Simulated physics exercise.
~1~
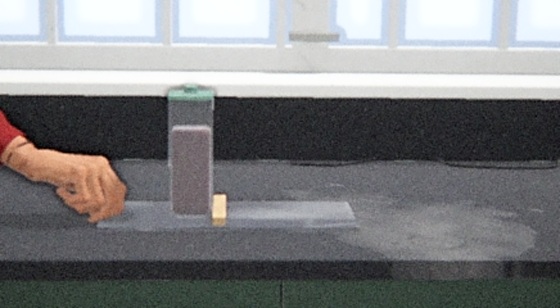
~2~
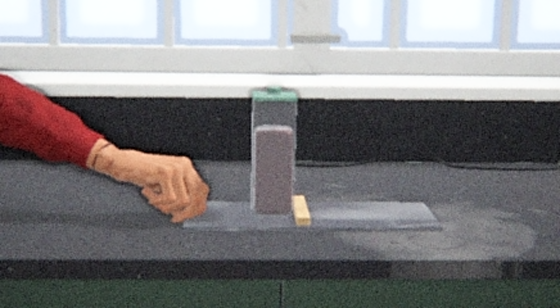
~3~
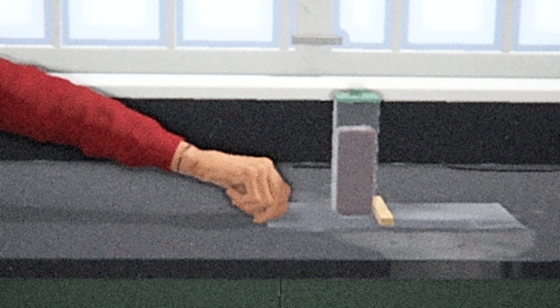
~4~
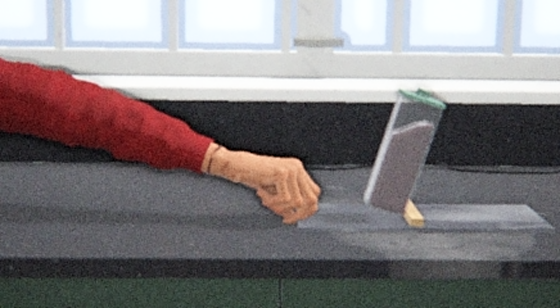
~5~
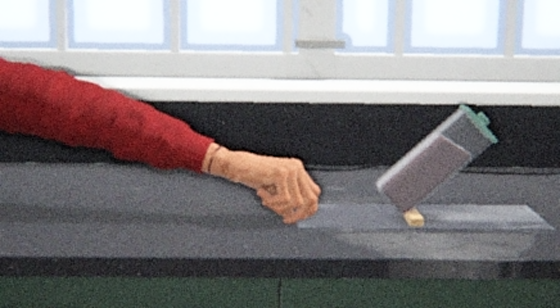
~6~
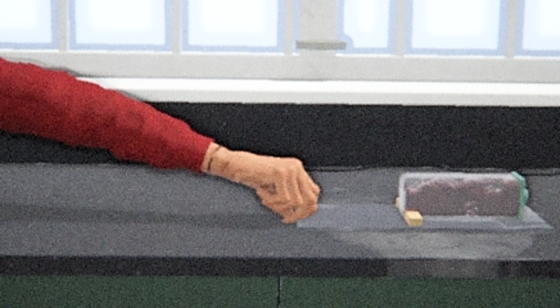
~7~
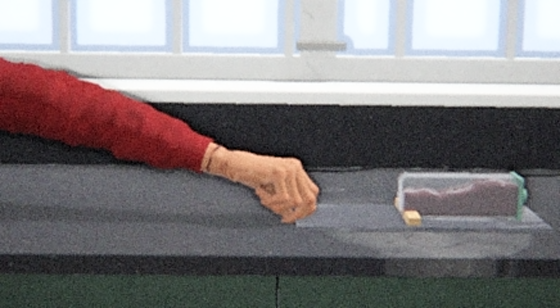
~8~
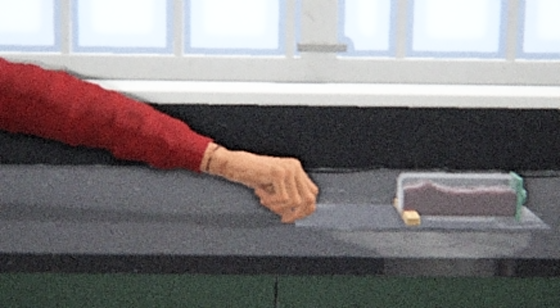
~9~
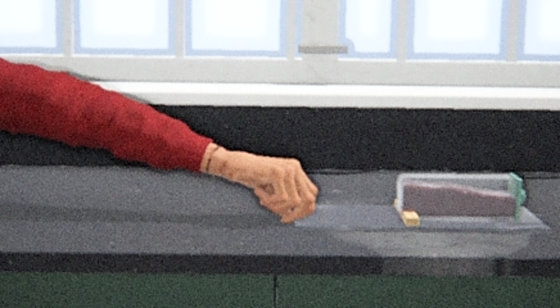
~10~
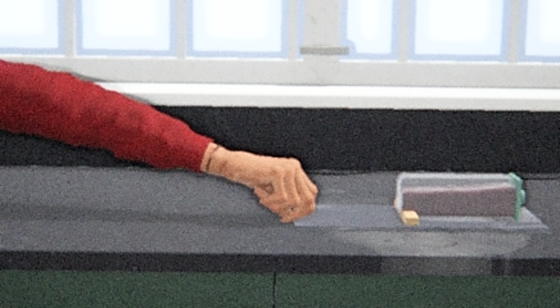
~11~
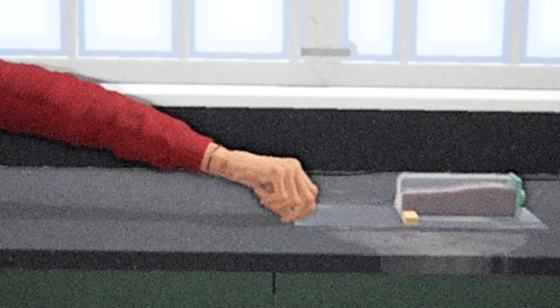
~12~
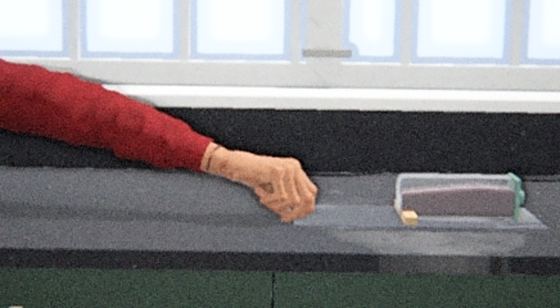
A capped flask rides a board pushed right by a hand, then topples onto its side.
